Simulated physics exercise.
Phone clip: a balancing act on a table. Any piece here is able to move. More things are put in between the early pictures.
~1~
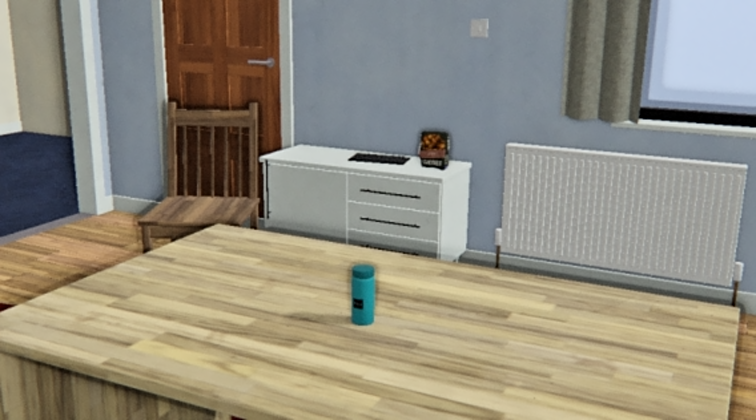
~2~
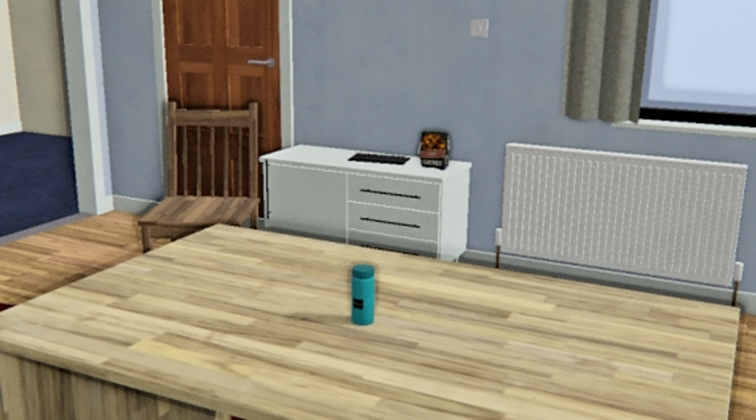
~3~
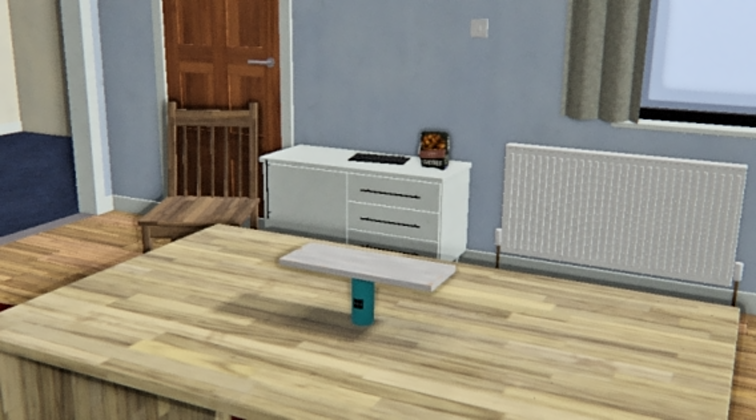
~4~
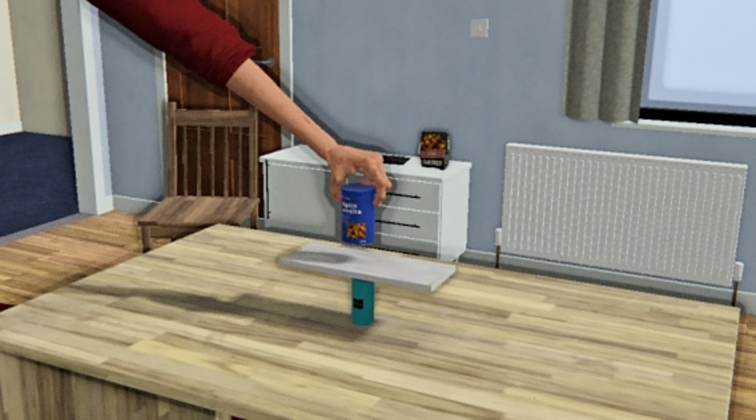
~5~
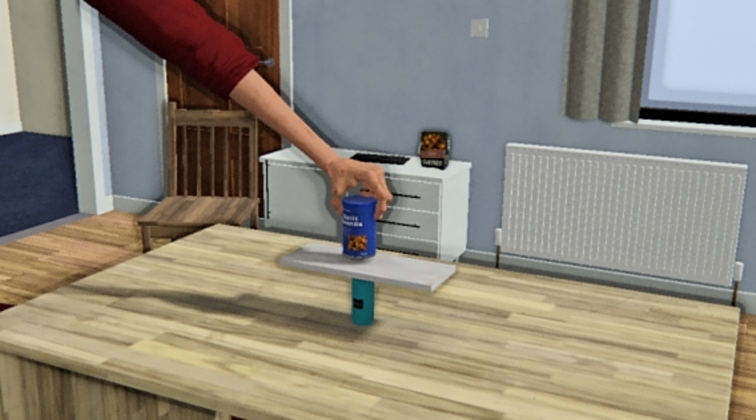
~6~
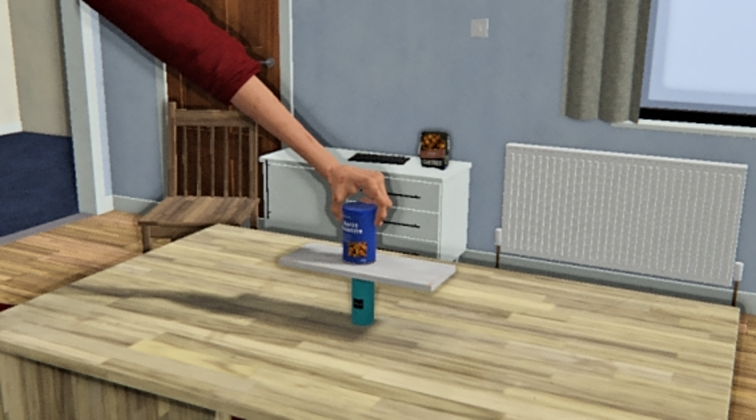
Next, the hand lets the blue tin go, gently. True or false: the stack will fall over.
False.
Then, 0.40 s after the last picture, nothing has stirred.
Then, 1.00 s after the last picture, blue tin resting near (359, 234).
At rest, all 3 in place. Seen from the same camera at the end, blue tin near (359, 234). The stack stays up.
